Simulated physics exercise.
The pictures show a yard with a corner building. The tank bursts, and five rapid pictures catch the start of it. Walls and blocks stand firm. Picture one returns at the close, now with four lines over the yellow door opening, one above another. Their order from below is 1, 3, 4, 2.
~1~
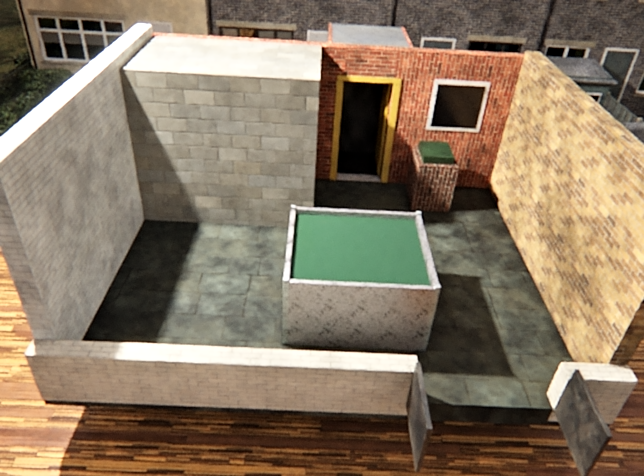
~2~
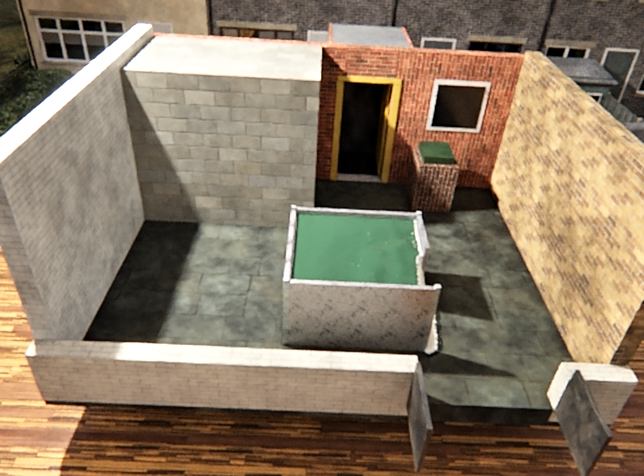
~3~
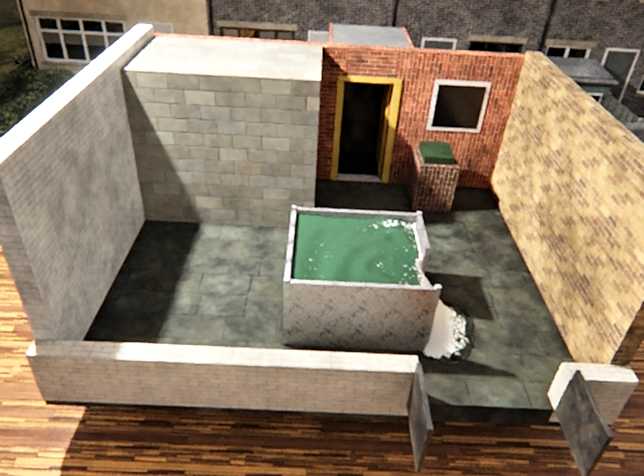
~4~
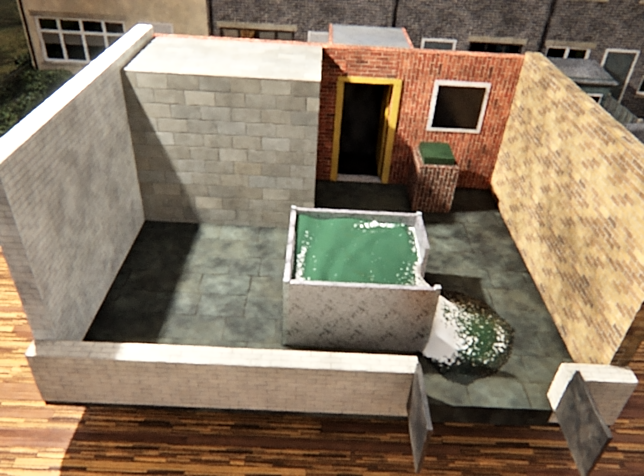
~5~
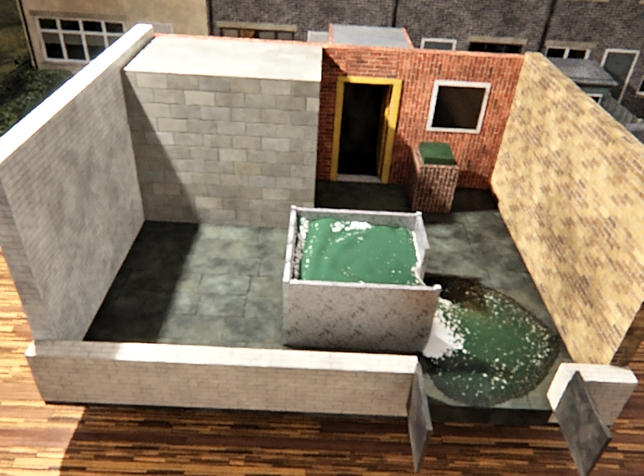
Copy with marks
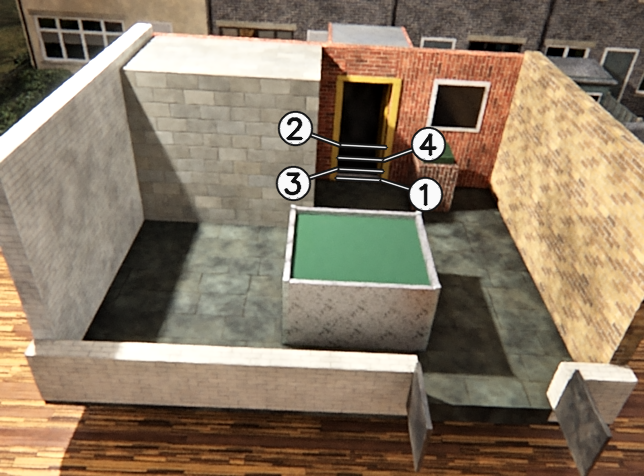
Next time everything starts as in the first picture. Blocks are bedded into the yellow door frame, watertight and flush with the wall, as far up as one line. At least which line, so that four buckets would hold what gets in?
3 is the one.
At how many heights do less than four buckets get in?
Three of them.
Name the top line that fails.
Here it is line 1.
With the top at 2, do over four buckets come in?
No.
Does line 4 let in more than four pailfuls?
No, not at all.
On the marked copy, 1 at (359, 179); 2 at (362, 146); 3 at (360, 170); 4 at (361, 159); from the bottom up 1, 3, 4, 2.
Choosing 1, about 10 bucketfuls get in.
Choosing 2, nothing gets over.
Choosing 3, nothing gets over.
Choosing 4, nothing gets over.
